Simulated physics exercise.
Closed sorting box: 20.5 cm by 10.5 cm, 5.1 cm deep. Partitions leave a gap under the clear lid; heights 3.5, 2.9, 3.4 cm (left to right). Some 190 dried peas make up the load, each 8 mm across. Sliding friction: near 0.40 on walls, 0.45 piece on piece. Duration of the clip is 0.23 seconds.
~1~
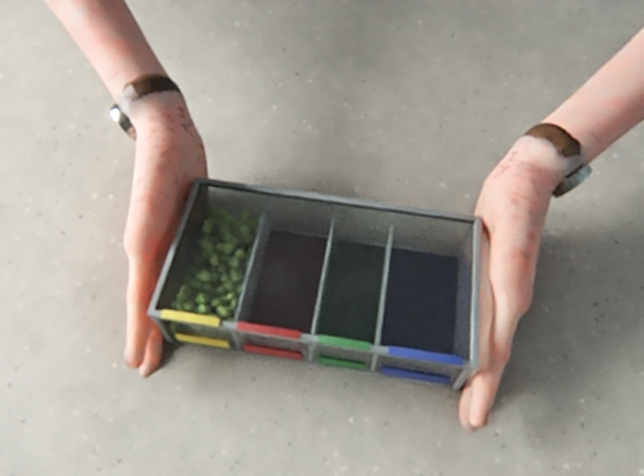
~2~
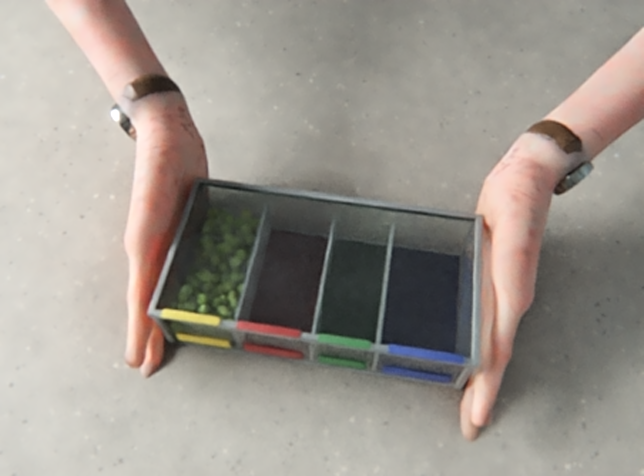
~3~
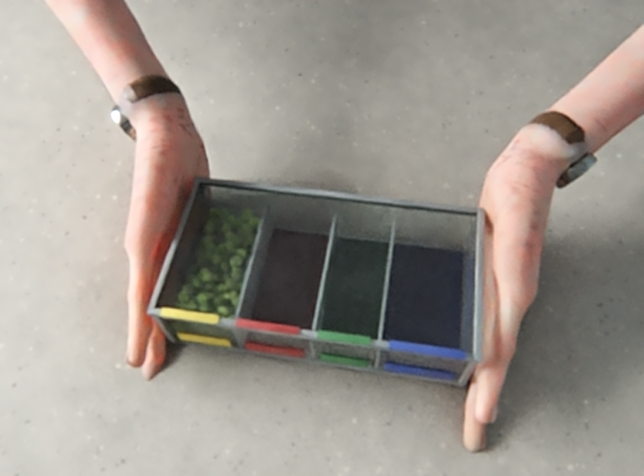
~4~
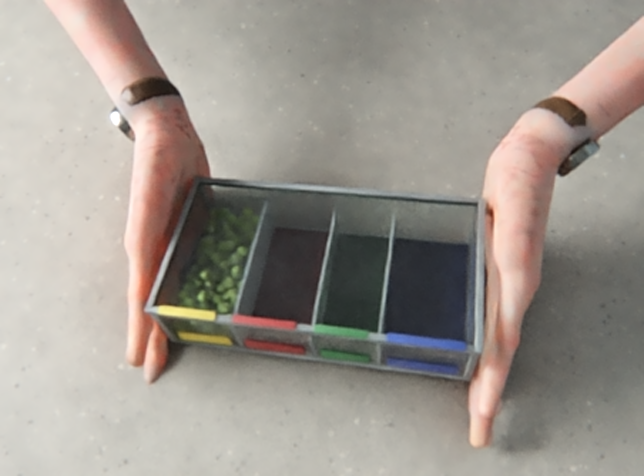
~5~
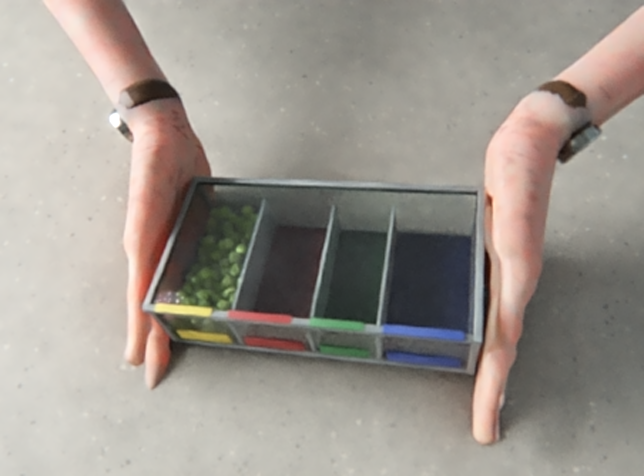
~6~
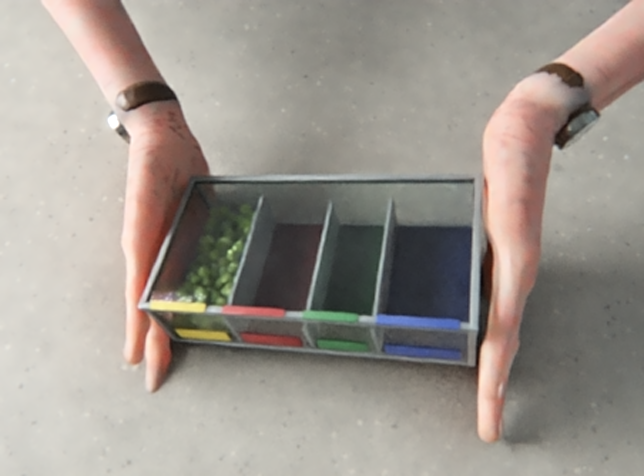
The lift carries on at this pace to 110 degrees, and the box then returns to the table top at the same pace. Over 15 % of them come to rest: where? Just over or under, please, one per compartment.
One by one: Red compartment: Holds a share within the limit; blue compartment: Holds a share within the limit; green compartment: Holds a share within the limit; yellow compartment: Holds a share past the limit.
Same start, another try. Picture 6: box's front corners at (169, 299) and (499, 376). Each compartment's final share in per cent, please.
In the end red holds 5 %, blue holds 30 %, green holds 5 % and yellow holds 65 %.
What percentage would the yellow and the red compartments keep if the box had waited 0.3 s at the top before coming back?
In per cent: Yellow 100; red 0.
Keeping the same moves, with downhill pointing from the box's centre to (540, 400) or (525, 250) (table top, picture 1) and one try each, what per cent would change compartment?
I'd put it at roughly 40 per cent for the first tilt and roughly 35 per cent for the second.
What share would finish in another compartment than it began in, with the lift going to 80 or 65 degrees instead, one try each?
About 0 and 0 per cent.
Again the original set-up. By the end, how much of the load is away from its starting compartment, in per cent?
Roughly 0 in a hundred.
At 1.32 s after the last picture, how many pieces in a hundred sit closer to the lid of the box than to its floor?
Estimate: Near 40 per cent.
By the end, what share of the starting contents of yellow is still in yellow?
About 100 in a hundred.
Then, 1.32 s after the last picture, tilt 110 degrees; yellow 100 %.
Then, 2.20 s after the last picture, tilt 51 degrees; yellow 100 %.
Then, 3.08 s after the last picture, tilt 0 degrees; yellow 100 %.
In the end, red 0 %, blue 0 %, green 0 %, yellow 100 %.
